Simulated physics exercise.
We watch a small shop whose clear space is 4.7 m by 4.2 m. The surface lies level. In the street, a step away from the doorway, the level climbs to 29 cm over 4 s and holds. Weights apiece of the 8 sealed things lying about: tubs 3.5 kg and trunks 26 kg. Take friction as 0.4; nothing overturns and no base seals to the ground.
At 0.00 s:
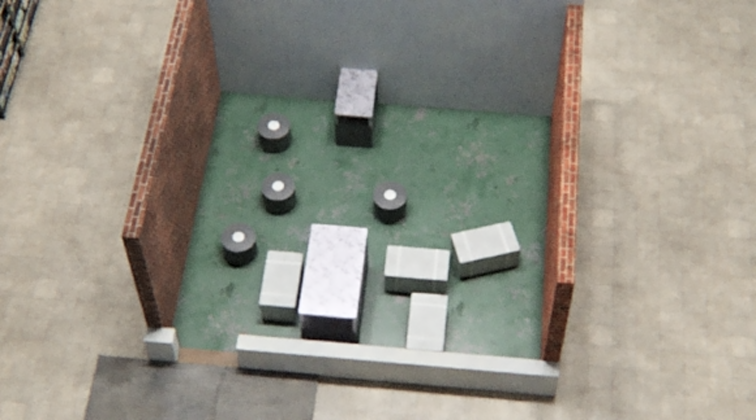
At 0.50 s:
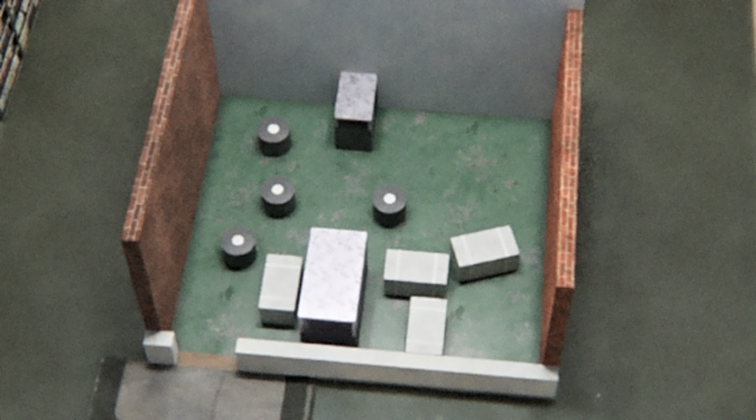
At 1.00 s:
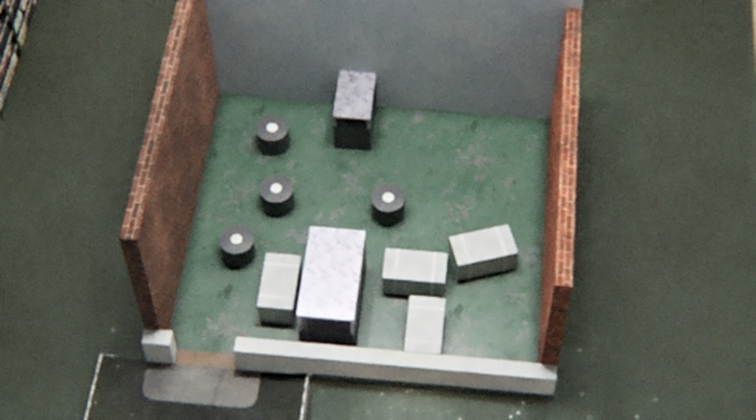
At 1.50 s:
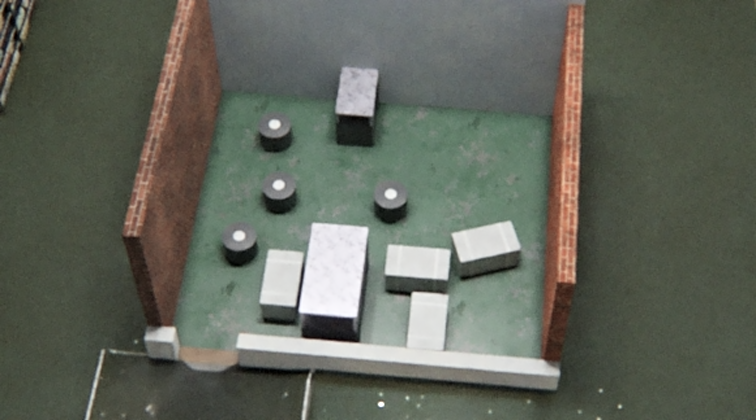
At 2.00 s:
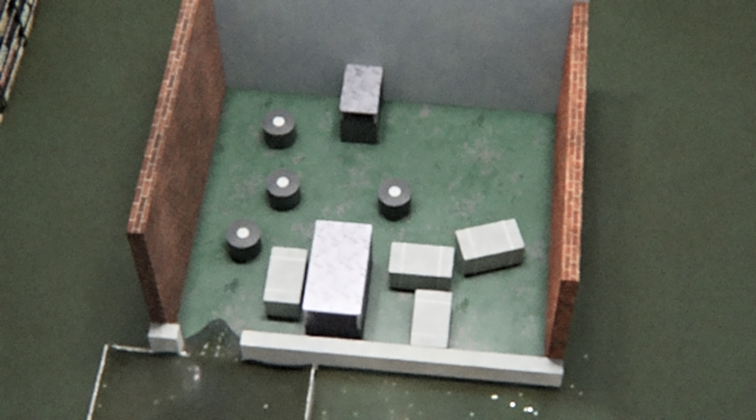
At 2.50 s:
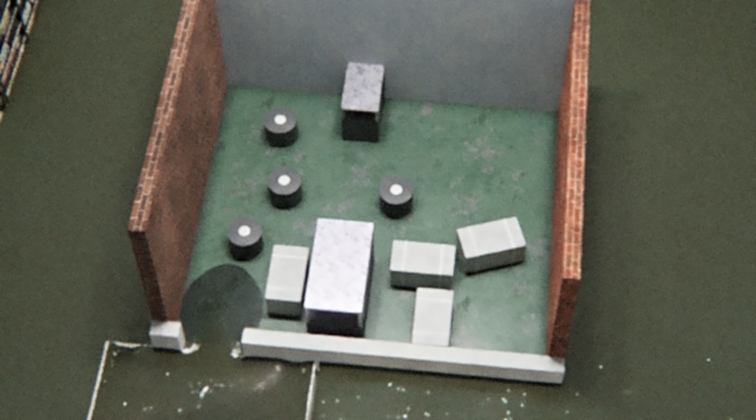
A small roofless shop with brick side walls, a grey back wall and a green floor is seen from high above its open doorway at the lower left. Four dark round tubs stand left and centre, with pale boxes and a tall whitish block near the front and a smaller block behind. Dark water covers the pale street, then spreads through the doorway inside, as the view shifts slightly and the objects stay put.
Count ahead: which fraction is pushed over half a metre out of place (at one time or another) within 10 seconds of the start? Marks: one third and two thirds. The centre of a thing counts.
Share: Between one and two thirds.
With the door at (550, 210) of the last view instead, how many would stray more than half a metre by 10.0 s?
Then 4.
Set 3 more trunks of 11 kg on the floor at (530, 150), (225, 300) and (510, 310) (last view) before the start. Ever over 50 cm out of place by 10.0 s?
In that order: Under, past it, under.
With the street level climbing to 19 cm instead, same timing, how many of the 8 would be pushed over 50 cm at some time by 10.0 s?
Then 4.
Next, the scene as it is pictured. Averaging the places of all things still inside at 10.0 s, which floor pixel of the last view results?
Near (424, 246).
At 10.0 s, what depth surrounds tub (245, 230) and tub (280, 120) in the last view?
Roughly 14 and 5 cm.
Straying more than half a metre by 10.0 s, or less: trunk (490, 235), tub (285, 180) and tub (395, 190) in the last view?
In that order: Less, over, over.
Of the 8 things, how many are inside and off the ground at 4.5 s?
At that moment 1.
After 3.5 s 0 of 8 are over 50 cm from their spots; 0 afloat.
After 4.5 s 2 of 8 are over 50 cm from their spots; 1 afloat.
After 7.0 s 3 of 8 are over 50 cm from their spots; 3 afloat.
After 10.0 s 4 of 8 are over 50 cm from their spots, and 4 have been at some point; 4 afloat.
